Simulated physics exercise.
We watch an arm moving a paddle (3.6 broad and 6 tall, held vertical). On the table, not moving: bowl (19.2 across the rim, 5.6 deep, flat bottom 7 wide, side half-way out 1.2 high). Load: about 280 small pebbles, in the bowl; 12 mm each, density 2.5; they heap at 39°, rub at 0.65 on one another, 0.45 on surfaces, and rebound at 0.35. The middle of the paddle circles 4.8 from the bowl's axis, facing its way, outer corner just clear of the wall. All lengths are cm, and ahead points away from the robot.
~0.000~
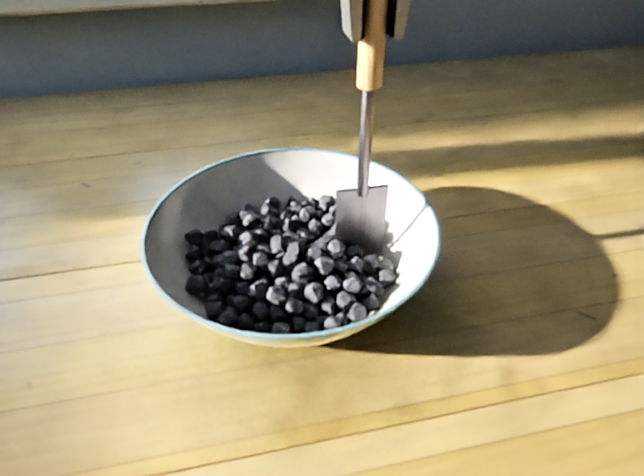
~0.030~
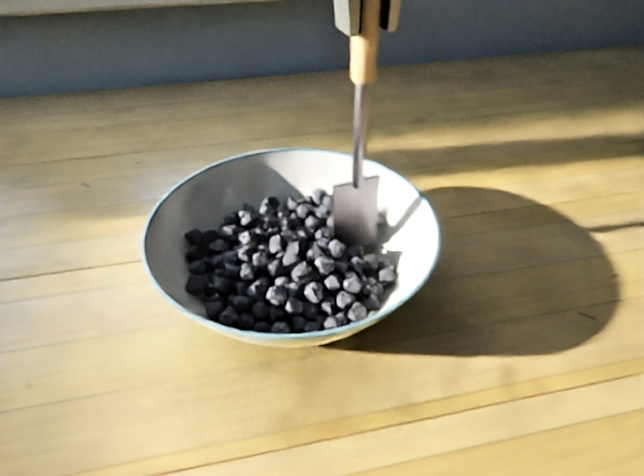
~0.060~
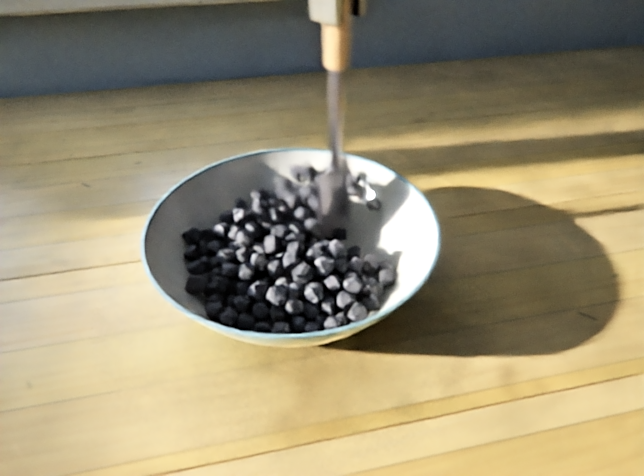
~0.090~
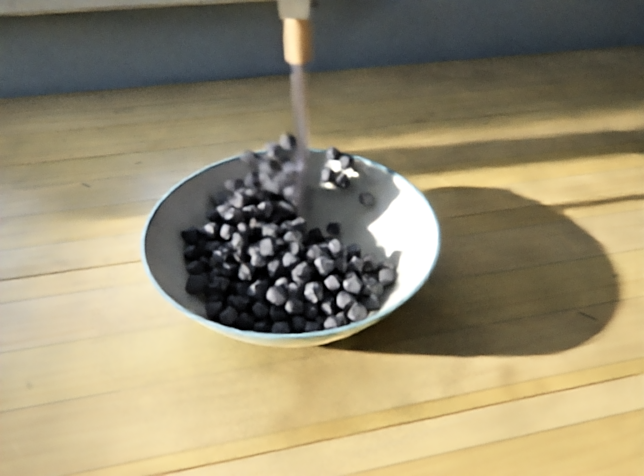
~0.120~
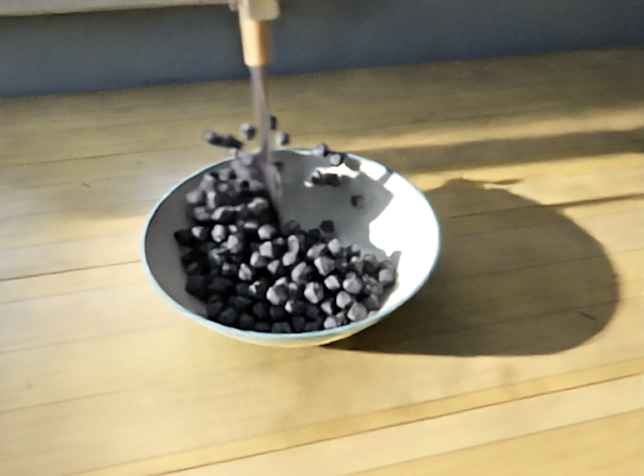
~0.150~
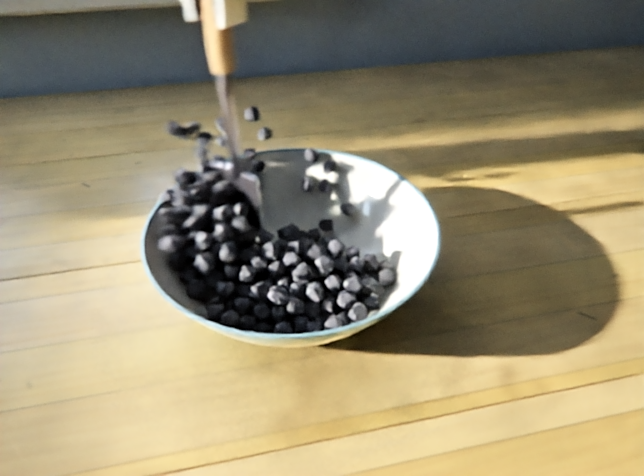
Robot arm sweeping an upright paddle leftward through dark pebbles in a white bowl, heaping them up and flinging some into the air.
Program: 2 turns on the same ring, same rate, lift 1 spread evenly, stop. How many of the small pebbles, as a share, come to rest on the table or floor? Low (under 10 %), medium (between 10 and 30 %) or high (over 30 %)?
Share on the table or floor: High (over 30 %).
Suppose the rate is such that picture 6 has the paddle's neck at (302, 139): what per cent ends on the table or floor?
Some 25 per cent.
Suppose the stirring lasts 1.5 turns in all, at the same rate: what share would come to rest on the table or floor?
It would be near 40 per cent.
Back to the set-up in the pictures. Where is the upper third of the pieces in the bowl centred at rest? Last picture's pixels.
Near (327, 245).
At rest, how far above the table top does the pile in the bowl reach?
Roughly 5.0 cm.
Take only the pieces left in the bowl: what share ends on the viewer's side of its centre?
Some 50 per cent.
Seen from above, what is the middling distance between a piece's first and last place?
Roughly 12 cm.
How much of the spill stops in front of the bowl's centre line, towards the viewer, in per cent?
Some 60 per cent.
By 0.38 s, 359° round, highest piece 9 above the table; 198 in the bowl, 46 on the table or floor, 36 in flight or on the tool.
By 0.60 s, 226° round, highest piece 7 above the table; 168 in the bowl, 108 on the table or floor, 4 in flight or on the tool.
By 0.91 s, 0° round, highest piece 5 above the table; 157 in the bowl, 123 on the table or floor.
By 1.61 s, 0° round, highest piece 5 above the table; 157 in the bowl, 123 on the table or floor.
Final count, 157 in the bowl, 123 on the table or floor. That is 44 % on the table or floor.
